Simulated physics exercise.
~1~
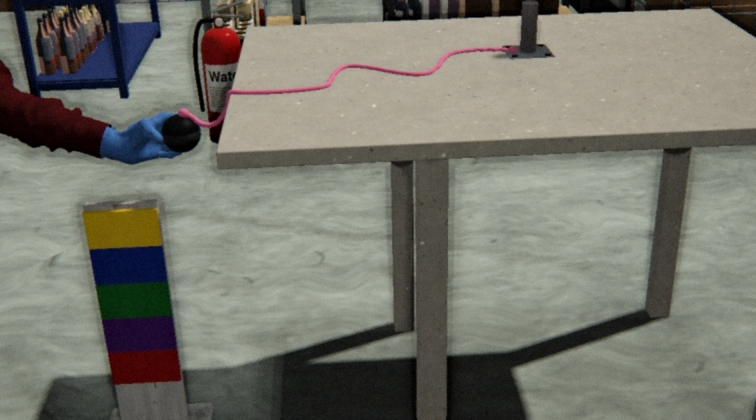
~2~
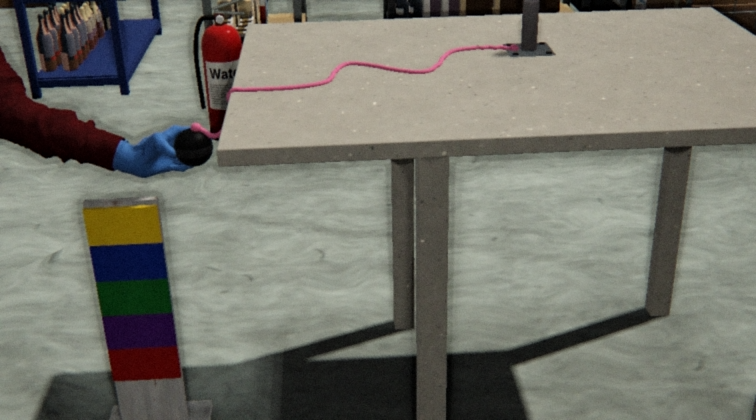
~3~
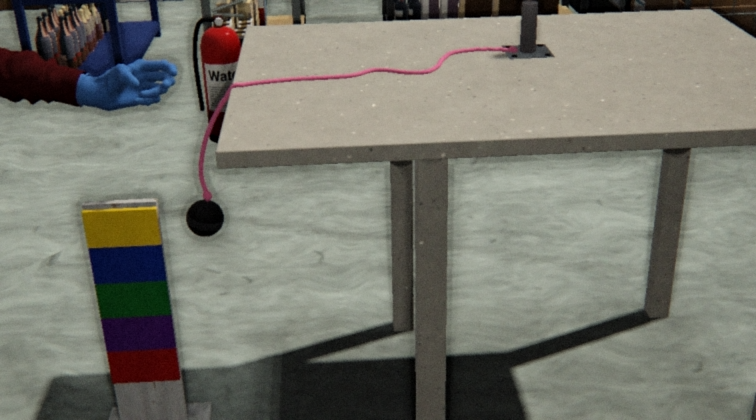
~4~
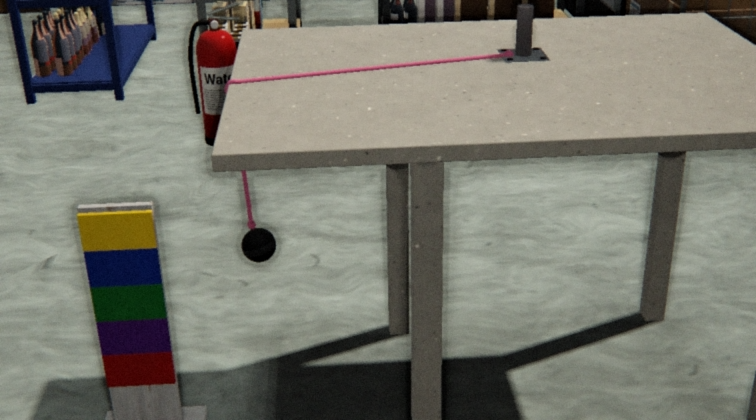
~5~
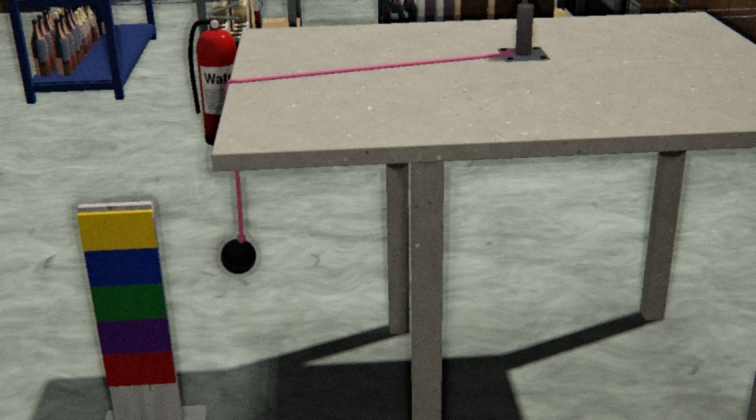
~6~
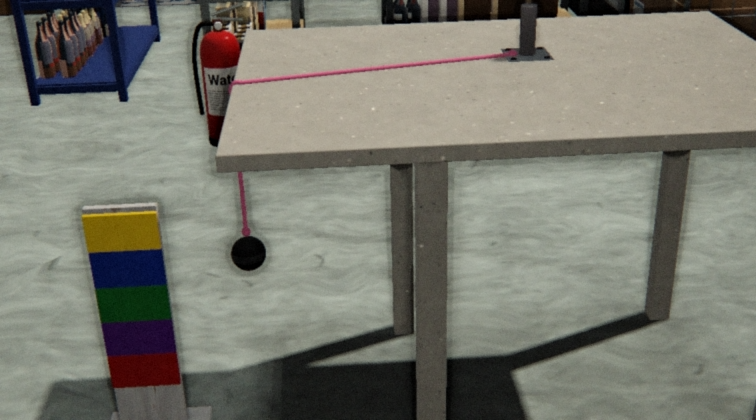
A black ball on a pink lead is held by a blue-gloved hand in a dark red sleeve at the left edge of a grey table, seen from slightly above by a gently swaying camera. The lead lies in loose curves across the tabletop to a dark post on a plate, while yellow, blue, green, purple and red bands stand stacked at lower left. The hand lets go and draws back, and the ball drops beside the table. The lead pulls straight as the ball swings right, then left, then slightly right again. It ends hanging with its centre level with the blue band.
